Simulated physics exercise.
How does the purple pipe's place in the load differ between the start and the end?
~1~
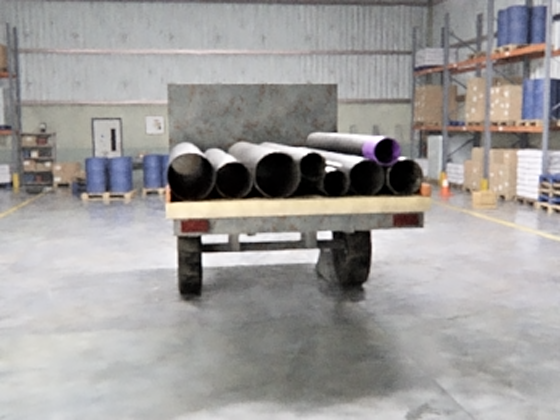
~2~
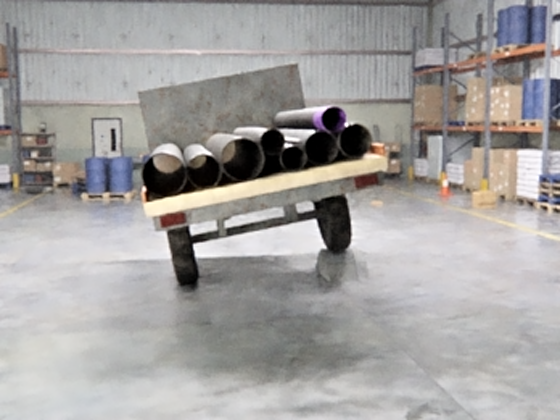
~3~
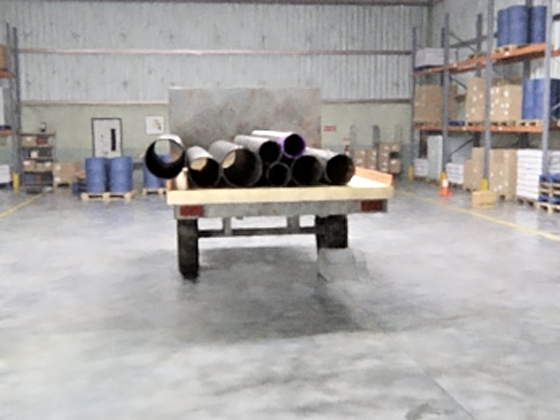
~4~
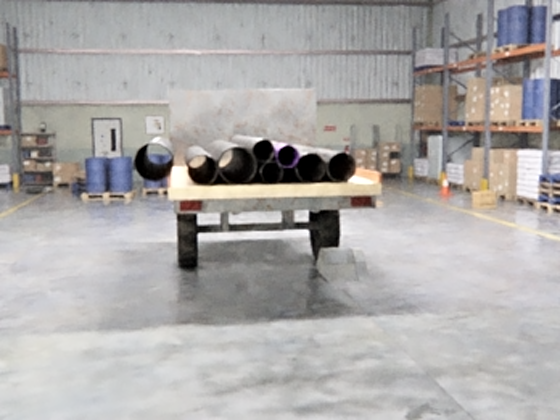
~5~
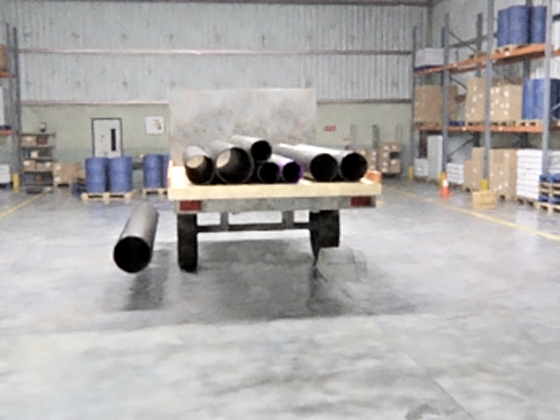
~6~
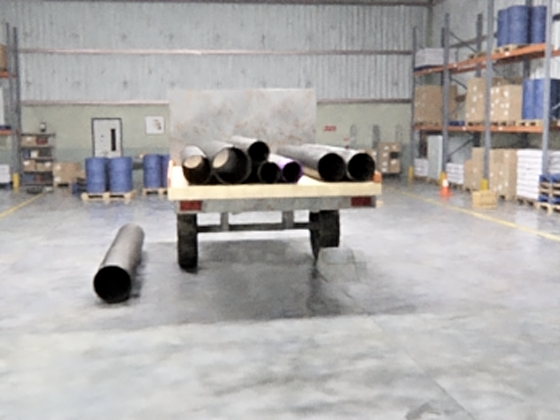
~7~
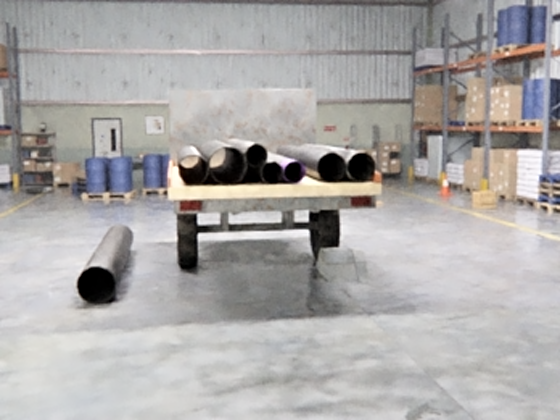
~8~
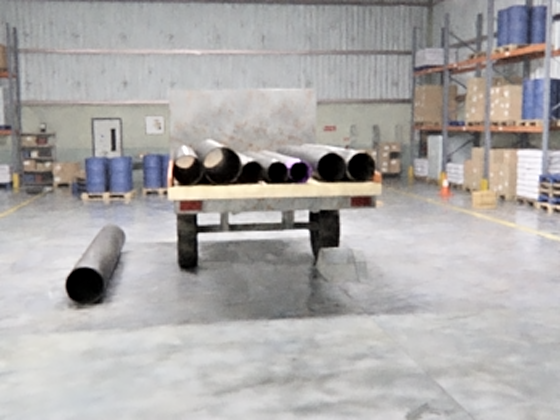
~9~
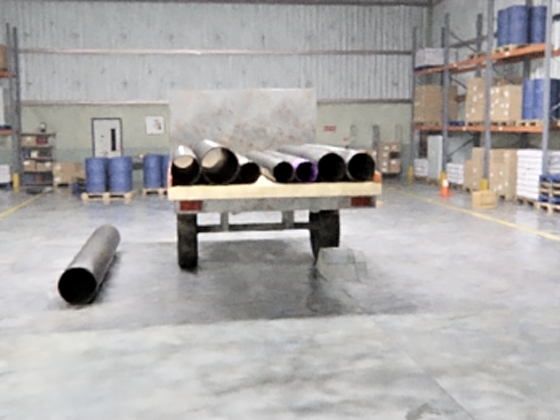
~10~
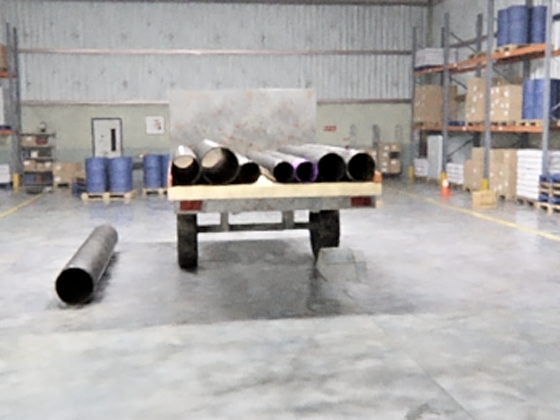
At the start it lies on top of the other pipes towards the right side of the trailer. By the end it is lower and further left, down among the other pipes just right of the middle of the deck.
